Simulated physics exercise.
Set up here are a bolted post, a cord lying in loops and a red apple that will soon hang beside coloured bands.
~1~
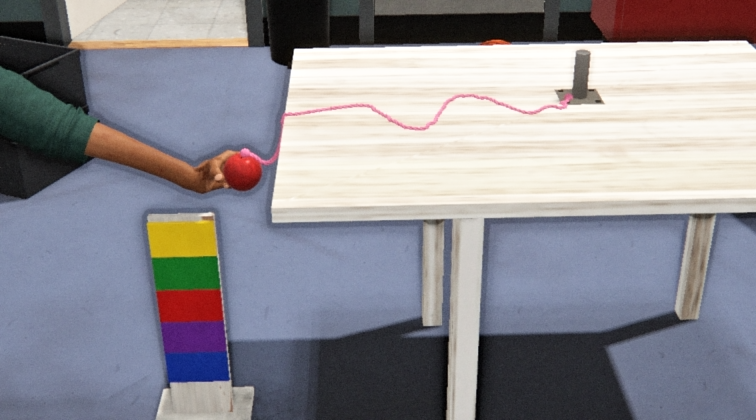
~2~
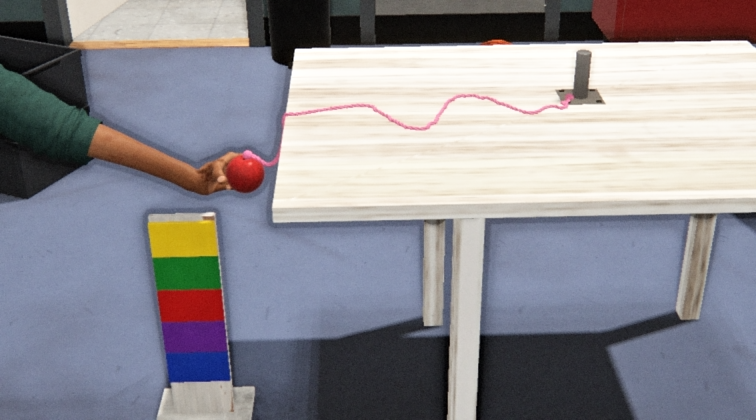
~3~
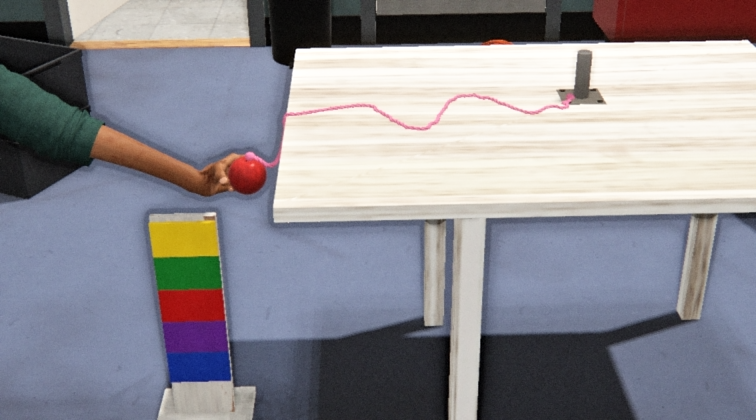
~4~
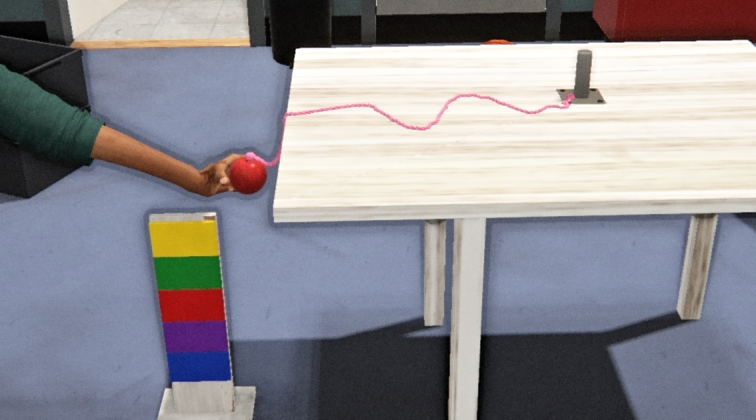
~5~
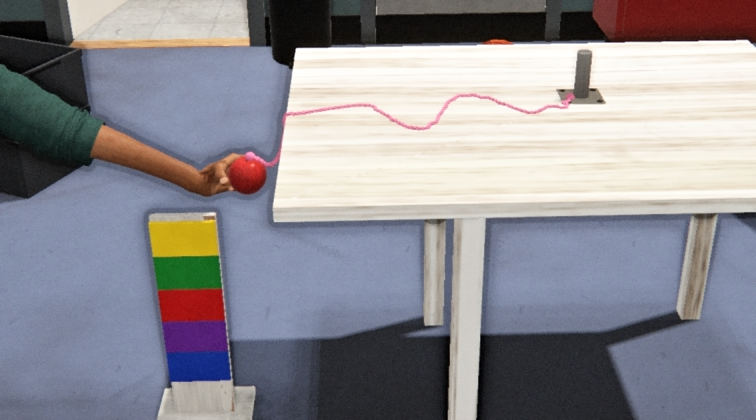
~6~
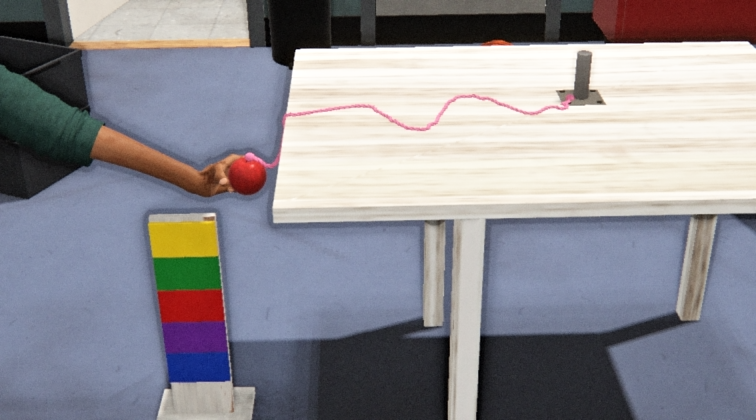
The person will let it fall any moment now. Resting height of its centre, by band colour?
Purple.
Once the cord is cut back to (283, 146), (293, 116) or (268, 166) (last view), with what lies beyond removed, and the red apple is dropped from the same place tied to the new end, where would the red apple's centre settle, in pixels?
Case by case: Close to (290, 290), (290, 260) and (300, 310).
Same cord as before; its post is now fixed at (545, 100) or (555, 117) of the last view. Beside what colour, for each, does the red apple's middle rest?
For the first try, blue; for the second, blue.
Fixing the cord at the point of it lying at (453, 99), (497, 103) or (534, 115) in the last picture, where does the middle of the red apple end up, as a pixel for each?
It ends up near (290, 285) the first time, (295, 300) the second and (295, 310) the third.
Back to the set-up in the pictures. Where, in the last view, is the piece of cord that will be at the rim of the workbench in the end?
It sits at about (403, 126).
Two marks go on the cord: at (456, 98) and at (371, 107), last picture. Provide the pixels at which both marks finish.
The first one ends up at (402, 109) and the second one at (289, 174).
A little later, apple near (262, 311); level with red.
Next, apple near (318, 317); level with purple.
Later still, apple near (287, 330); level with purple.
When it is over, apple near (301, 329); level with purple. The purple one.
